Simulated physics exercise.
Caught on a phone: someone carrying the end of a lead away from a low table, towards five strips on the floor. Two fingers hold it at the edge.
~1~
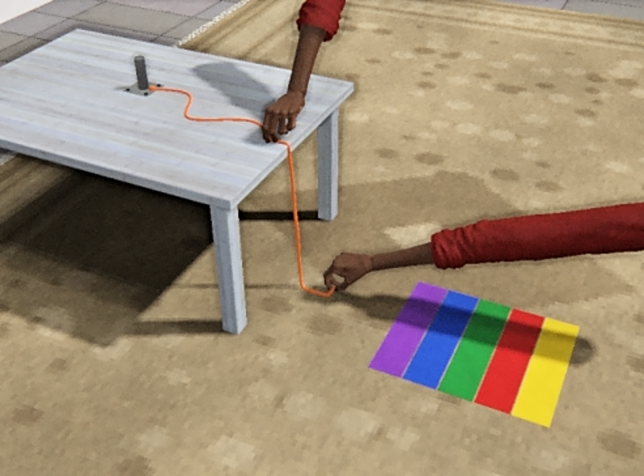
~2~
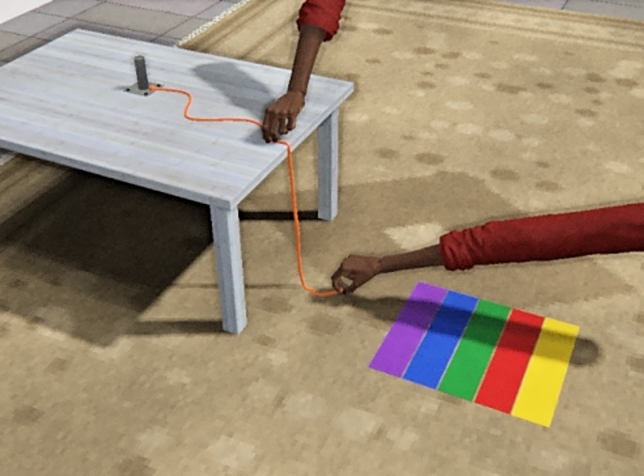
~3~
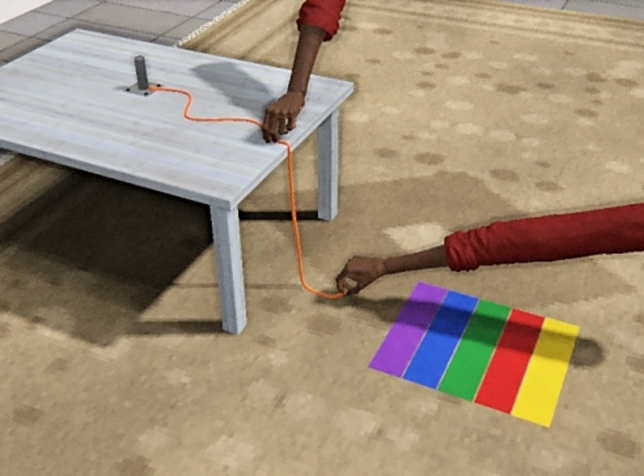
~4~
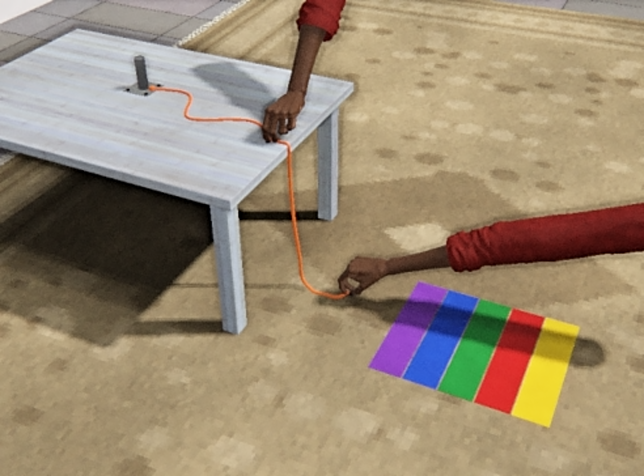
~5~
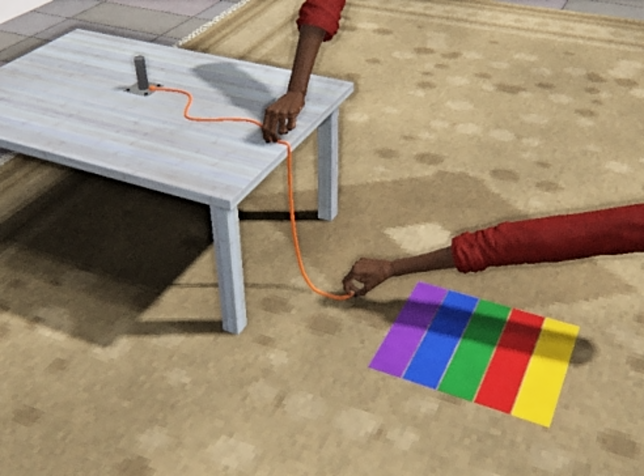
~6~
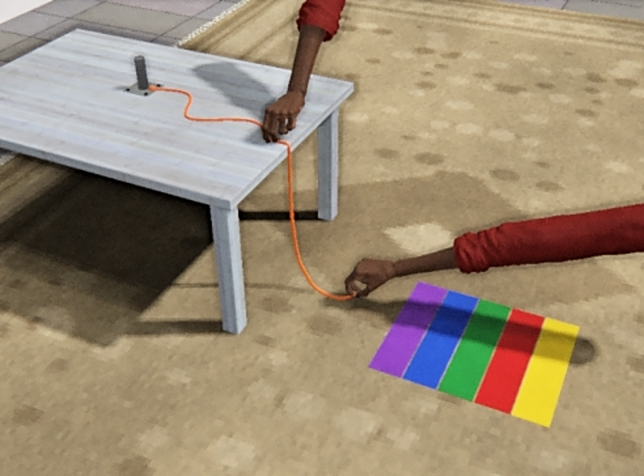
In this clip, one hand pins an orange cord at the edge of a low table while another, in a red sleeve, draws its end slightly right, near five coloured strips on the floor, then barely moves.
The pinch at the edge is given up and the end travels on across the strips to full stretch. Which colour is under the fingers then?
It gets as far as the green strip.
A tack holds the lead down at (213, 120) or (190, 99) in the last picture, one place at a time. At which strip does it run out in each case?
Taking them in turn: Blue; green.
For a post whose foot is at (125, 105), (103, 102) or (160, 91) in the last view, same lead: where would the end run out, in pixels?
About (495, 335), (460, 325) and (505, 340).
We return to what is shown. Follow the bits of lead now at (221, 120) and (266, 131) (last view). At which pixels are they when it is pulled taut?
The first at (246, 125), the second at (291, 144).
A little later, end near (411, 311); over purple.
Next, end near (455, 324); over blue.
When it is tight, end near (481, 332); over green. The green one.
